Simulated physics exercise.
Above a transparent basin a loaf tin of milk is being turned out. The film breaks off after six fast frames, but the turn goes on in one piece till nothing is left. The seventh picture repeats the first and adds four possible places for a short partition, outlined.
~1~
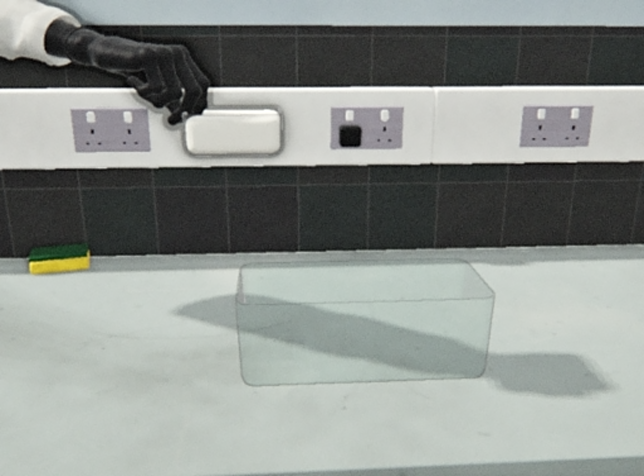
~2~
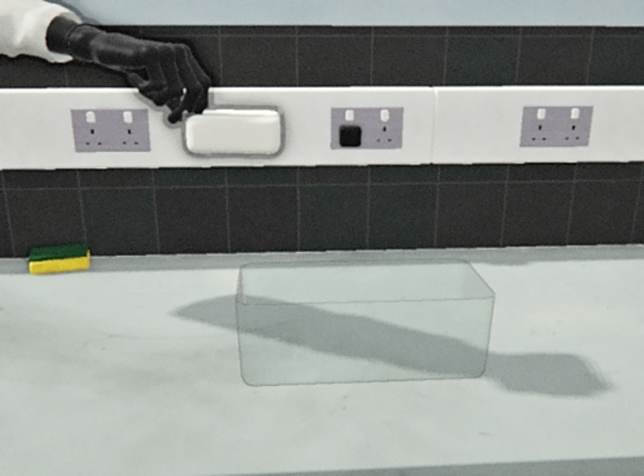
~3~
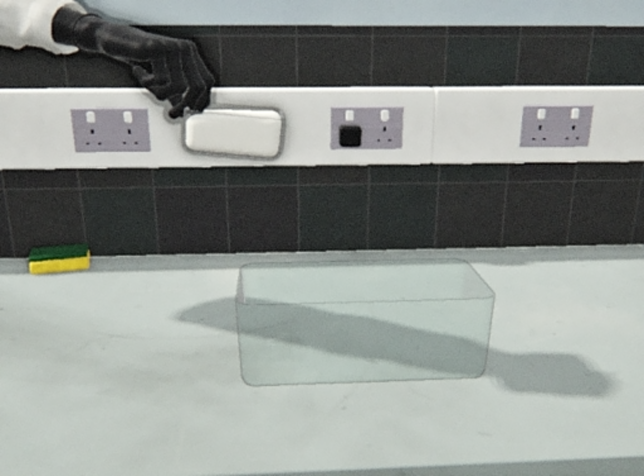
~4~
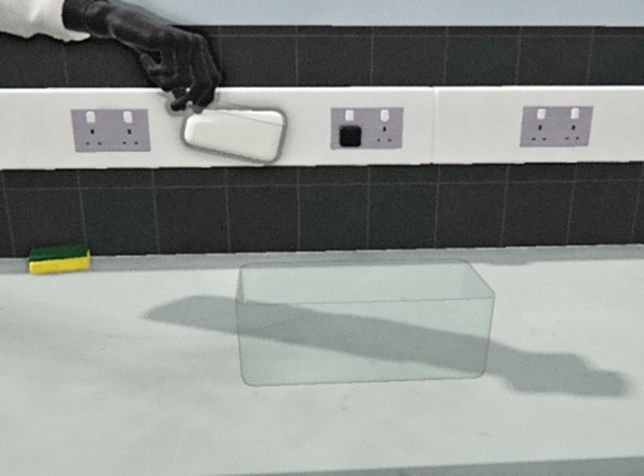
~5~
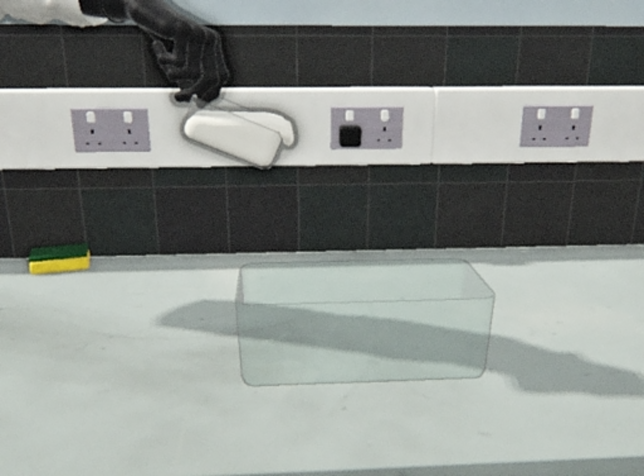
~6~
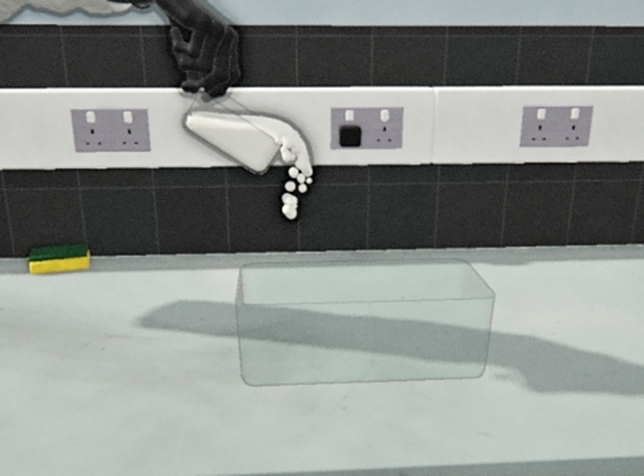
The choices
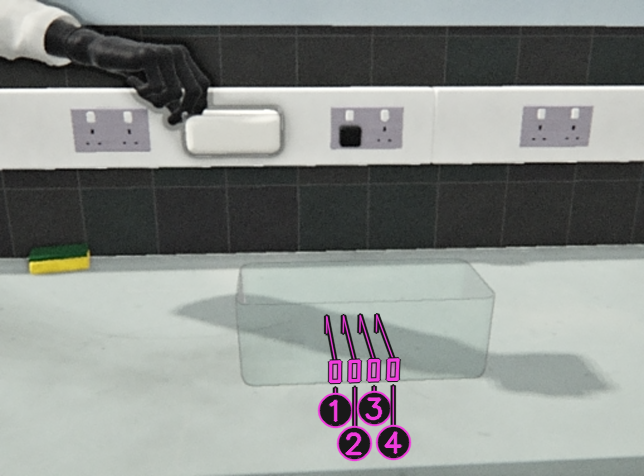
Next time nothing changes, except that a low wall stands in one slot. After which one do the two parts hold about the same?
Go for 2.
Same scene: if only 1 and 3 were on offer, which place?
1.
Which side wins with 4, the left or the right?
The left one.
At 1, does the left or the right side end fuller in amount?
The right one.
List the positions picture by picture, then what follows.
The first picture shows upright, lip at (279, 109); basin from (241, 383) to (484, 374); nothing has left yet.
The second picture shows upright, lip at (279, 110); nothing has left yet.
The third picture shows tipped about 6°, lip at (281, 114); nothing has left yet.
The fourth picture shows tipped about 13°, lip at (282, 120); nothing has left yet.
The fifth picture shows tipped about 23°, lip at (283, 127); milk is over the lip, down to (288, 138).
The sixth picture shows tipped about 34°, lip at (282, 137); milk is over the lip, down to (292, 210).
On the marked copy, 1 at (335, 388); 2 at (354, 387); 3 at (374, 386); 4 at (393, 386).
If 1 is chosen, about 32 % ends left of the wall and 67 % right of it.
If 2 is chosen, about 48 % ends left of the wall and 50 % right of it.
If 3 is chosen, about 85 % ends left of the wall and 12 % right of it.
If 4 is chosen, about 85 % ends left of the wall and 13 % right of it; 3 % is lost outside.
